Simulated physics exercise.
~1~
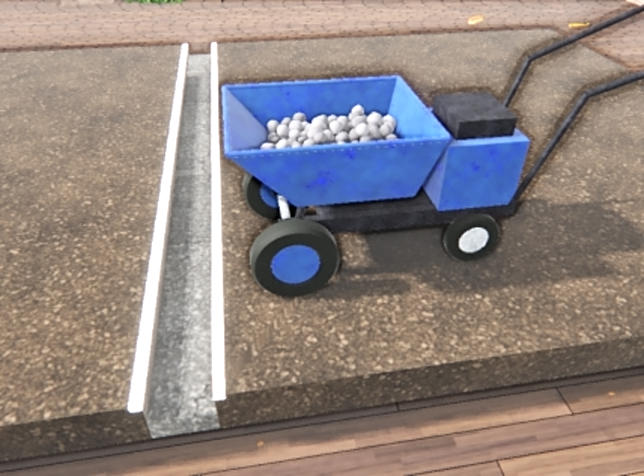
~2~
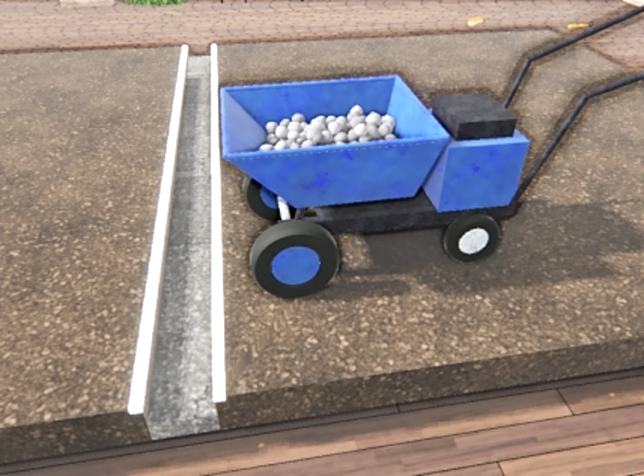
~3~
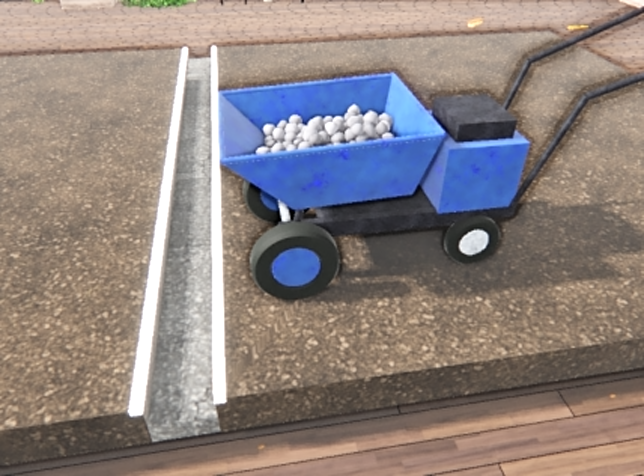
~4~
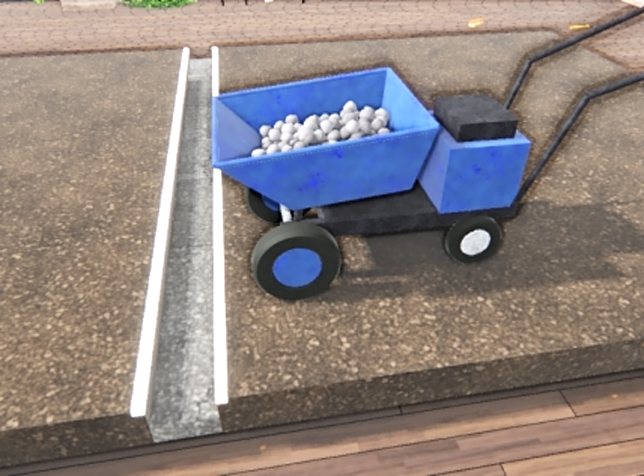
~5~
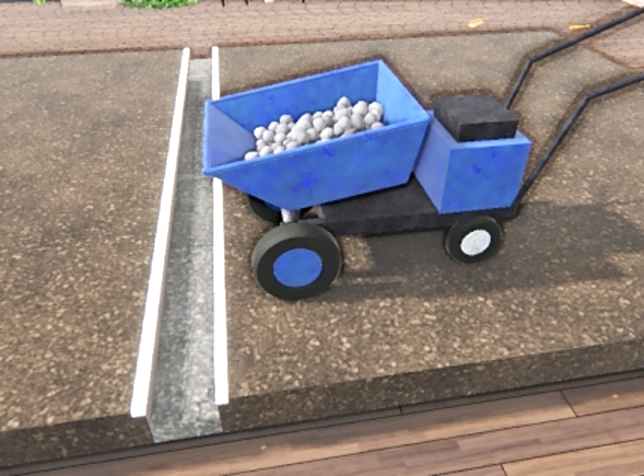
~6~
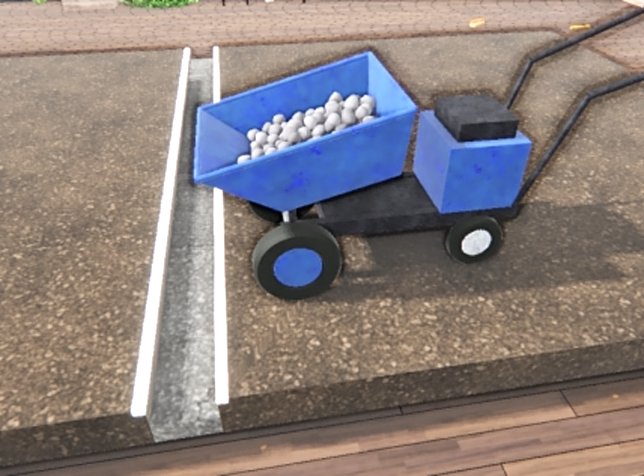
A blue barrow's skip full of round grey cobbles tilts forward beside a narrow trench.
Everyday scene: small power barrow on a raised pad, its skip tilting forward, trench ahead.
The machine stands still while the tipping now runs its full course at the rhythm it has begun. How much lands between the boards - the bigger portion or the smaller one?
Predicted result: Mostly out.
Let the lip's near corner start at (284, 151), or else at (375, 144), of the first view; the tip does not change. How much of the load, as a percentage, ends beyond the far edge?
About 10 % and about 0 %.
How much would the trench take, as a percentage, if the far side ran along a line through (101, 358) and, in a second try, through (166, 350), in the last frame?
About 60 and 0 per cent.
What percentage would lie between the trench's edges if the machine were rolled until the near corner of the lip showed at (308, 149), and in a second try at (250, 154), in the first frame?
Approximately 60 per cent and 40 per cent, in that order.
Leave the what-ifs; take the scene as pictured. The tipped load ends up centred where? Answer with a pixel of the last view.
Roughly at (126, 264), give or take.
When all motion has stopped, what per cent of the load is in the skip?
Around 35 in a hundred.
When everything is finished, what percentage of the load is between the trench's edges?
That part is close to 10 percent of the load.
Soon after the last picture, skip tipped steeply; all in the skip.
A little later, skip tipped right over; most in the skip; a stray few in or heaped over the trench; about a quarter beyond it; a stray few falling.
Later still, skip tipped right over; about a third in the skip; a small part in or heaped over the trench; about half beyond it.
At rest, skip tipped right over; about a third in the skip; a small part in or heaped over the trench; about half beyond it.
